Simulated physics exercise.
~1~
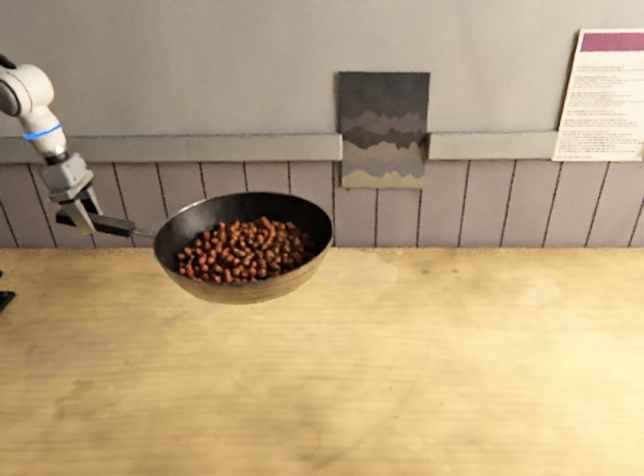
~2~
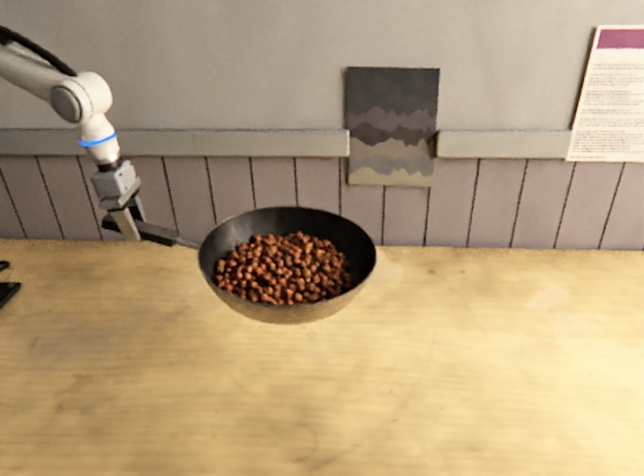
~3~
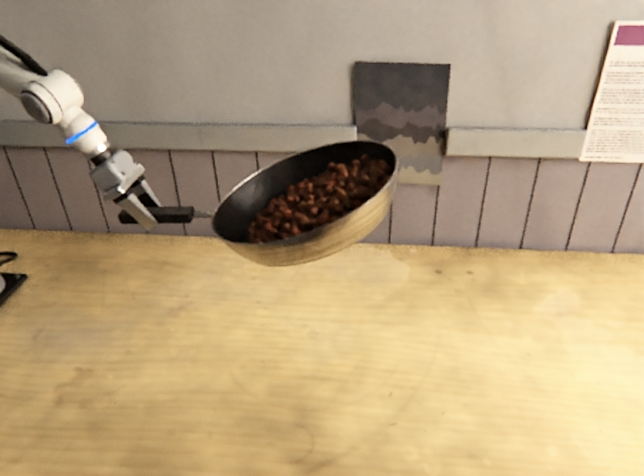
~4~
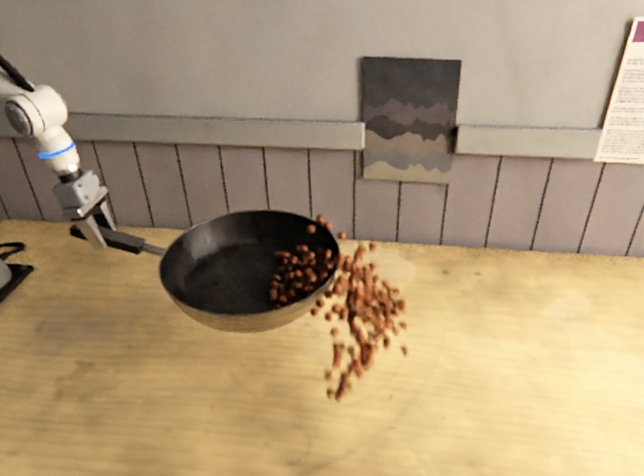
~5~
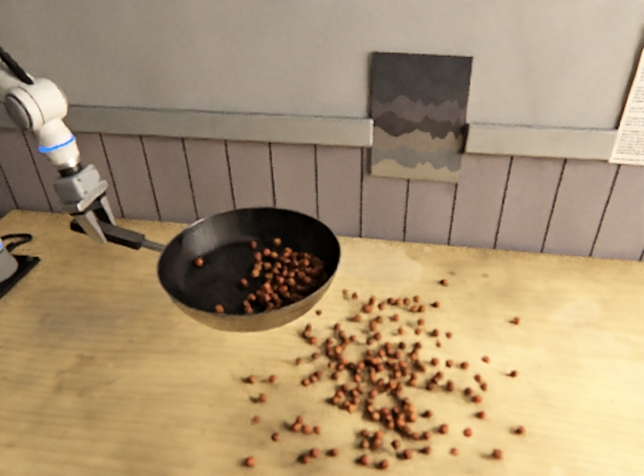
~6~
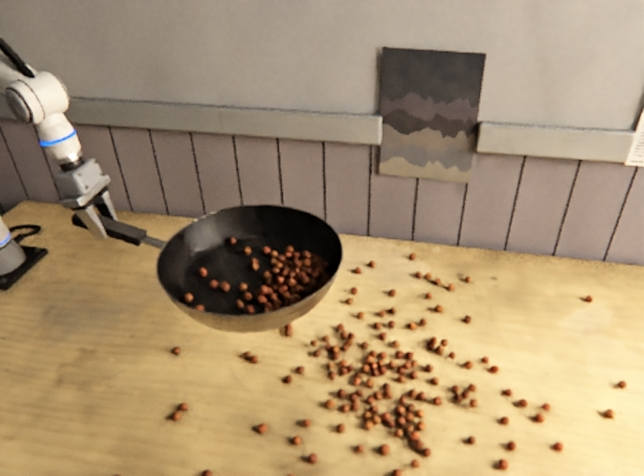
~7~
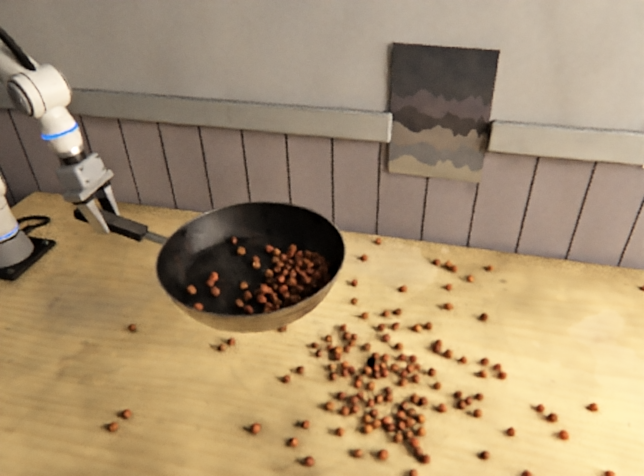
A robot arm holds a dark frying pan heaped with reddish-brown hazelnuts above a bare wooden table, and shifts it a little to the right. It then lifts the pan and tips it so that the far right side rises, with the nuts still inside. Next the arm pulls the pan back to the left and down, levelling it, and a stream of nuts spills over the right rim. They hit the table and scatter widely, some rolling outward. The pan stays still, a smaller pile left inside, while most of the hazelnuts lie strewn across the wood.
